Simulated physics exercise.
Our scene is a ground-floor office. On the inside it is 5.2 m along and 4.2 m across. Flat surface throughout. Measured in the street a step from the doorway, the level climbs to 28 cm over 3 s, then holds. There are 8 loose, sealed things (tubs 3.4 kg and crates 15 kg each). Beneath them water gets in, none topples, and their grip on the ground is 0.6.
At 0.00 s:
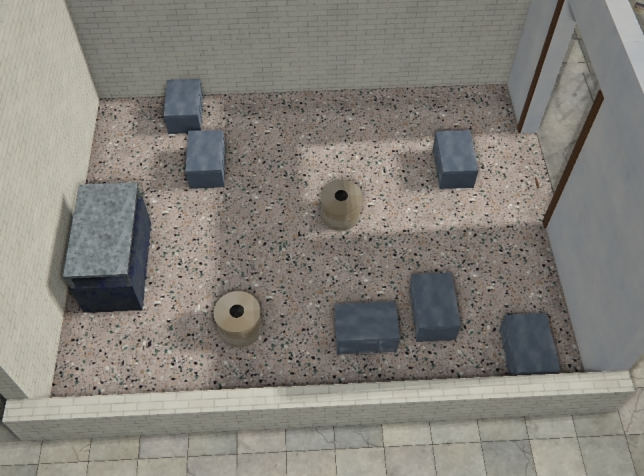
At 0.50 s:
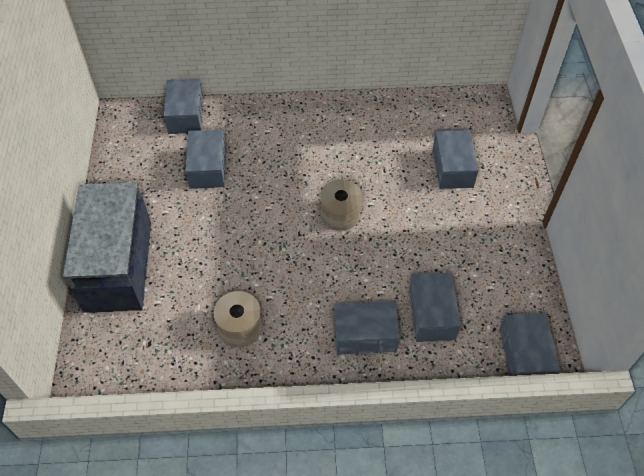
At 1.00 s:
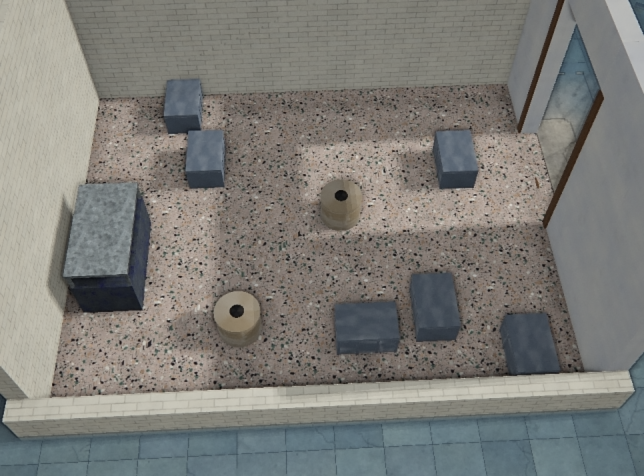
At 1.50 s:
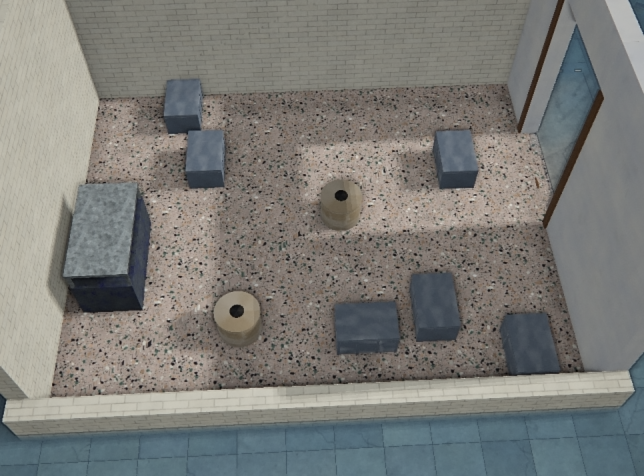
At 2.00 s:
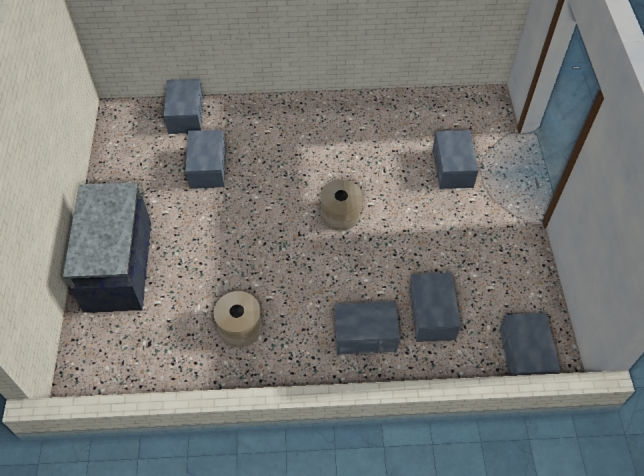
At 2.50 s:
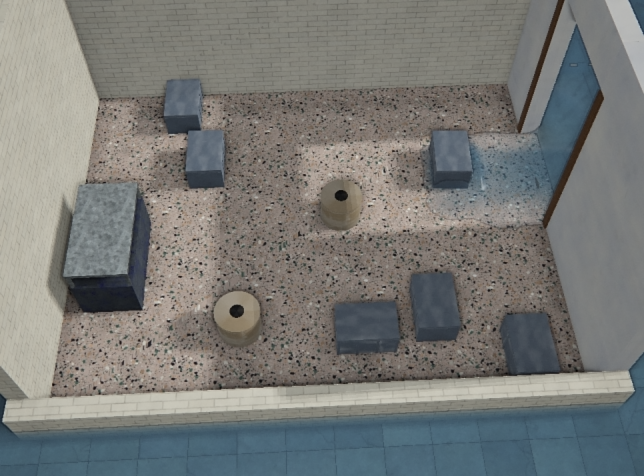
Water spread over the paving outside the walled room, turning it blue, then crept in through the doorway on the right and reached the nearest gray block, which shifted very slightly left.
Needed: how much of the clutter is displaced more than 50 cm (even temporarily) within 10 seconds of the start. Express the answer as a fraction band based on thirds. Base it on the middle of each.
The band is one third to two thirds.
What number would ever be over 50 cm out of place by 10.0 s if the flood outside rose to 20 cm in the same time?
In that case 4 of them.
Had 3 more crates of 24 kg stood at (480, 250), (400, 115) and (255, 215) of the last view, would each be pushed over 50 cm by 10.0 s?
Well, it goes below, above, above.
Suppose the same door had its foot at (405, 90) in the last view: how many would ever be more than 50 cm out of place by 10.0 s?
Then 6 of them would.
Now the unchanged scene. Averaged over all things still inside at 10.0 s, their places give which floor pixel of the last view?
They're centred close to (268, 278).
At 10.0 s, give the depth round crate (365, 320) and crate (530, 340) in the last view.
8 and 5 cm.
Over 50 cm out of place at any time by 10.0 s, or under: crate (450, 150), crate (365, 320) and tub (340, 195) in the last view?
Result, in turn: Exceeded / stayed within / exceeded.
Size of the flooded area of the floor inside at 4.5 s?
Wet area: Approx. 12.0 m2.
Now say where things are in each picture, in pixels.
A crate at (457, 150), on the bottom; a tub at (341, 196) rests on the ground; water covers 0.0 m2; 0 of 8 have shifted, in the first picture.
A crate at (457, 150), on the bottom; a tub at (341, 196) rests on the ground; 0.0 m2 under water; 0 of 8 have shifted, in the second picture.
A crate at (457, 150), on the bottom; a tub at (341, 196), on the bottom; water covers 0.0 m2; 0 of 8 have shifted, in the third picture.
A crate at (457, 150) rests on the ground; a tub at (341, 196) rests on the ground; water covers 0.0 m2; 0 of 8 have shifted, in the fourth picture.
A crate at (457, 150) rests on the ground; a tub at (341, 196), on the bottom; water covers 0.6 m2; 0 of 8 have shifted, in the fifth picture.
A crate at (452, 150) rests on the ground, 6 cm from its start; a tub at (341, 196) rests on the ground; 1.4 m2 under water; 1 of 8 have shifted, in the sixth picture.
After 3.5 s 1 of 8 are over 50 cm from their spots; 0 afloat.
After 4.5 s 2 of 8 are over 50 cm from their spots; 1 afloat.
After 7.0 s 5 of 8 are over 50 cm from their spots; 5 afloat.
After 10.0 s 5 of 8 are over 50 cm from their spots, and 5 have been at some point; 7 afloat.
